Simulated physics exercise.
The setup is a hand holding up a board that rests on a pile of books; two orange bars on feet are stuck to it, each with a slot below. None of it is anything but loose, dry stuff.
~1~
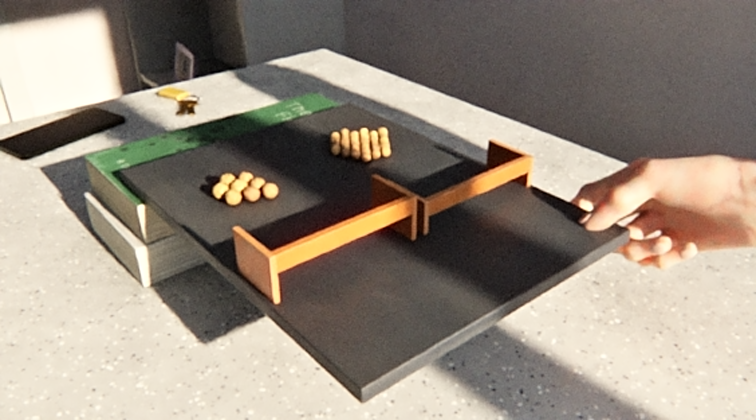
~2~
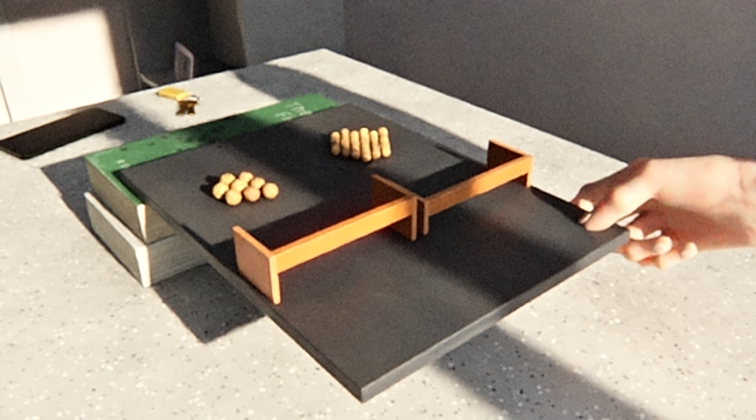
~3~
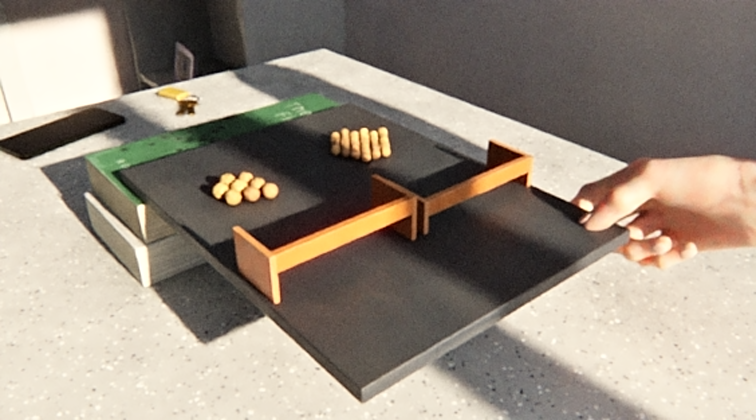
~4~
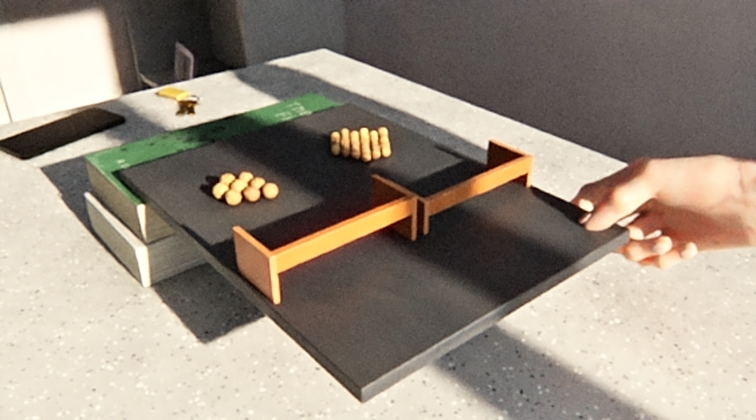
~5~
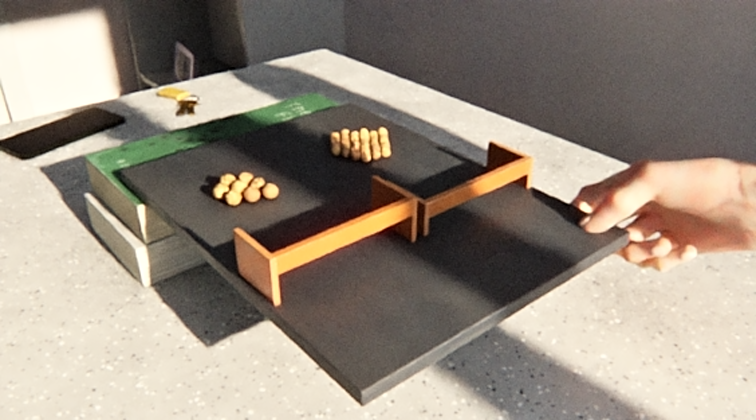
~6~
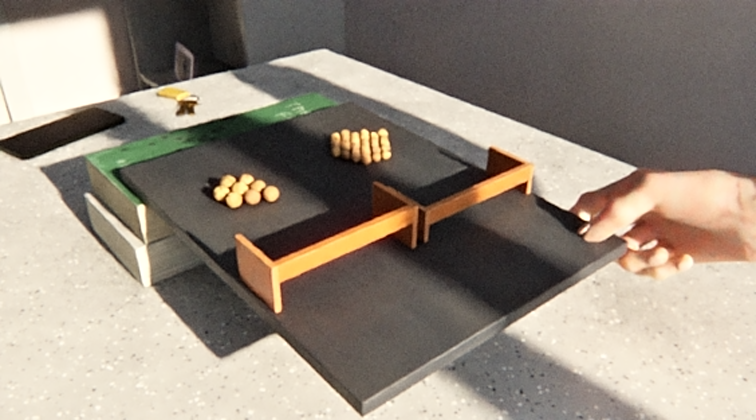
The clip opens on a hand at the right holding up a dark board that rests on a pile of books, with two orange bars and two batches of small wooden pieces on it. Nothing moves for most of the clip, then the hand lowers its end slightly while both batches stay in place.
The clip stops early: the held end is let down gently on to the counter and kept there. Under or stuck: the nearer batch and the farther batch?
In order: The nearer batch is short enough, the farther batch is short enough.
Then, 0.27 s on from there, board sloping at 7°; nearer batch where it was; farther batch where it was.
Then, 0.60 s on from there, board sloping at 13°; nearer batch on its way down; farther batch on its way down.
Then, 0.97 s on from there, board resting at 16°; nearer batch the whole lot past its gate; farther batch the whole lot past its gate.
In the end, board resting at 16°; nearer batch the whole lot past its gate; farther batch the whole lot past its gate.
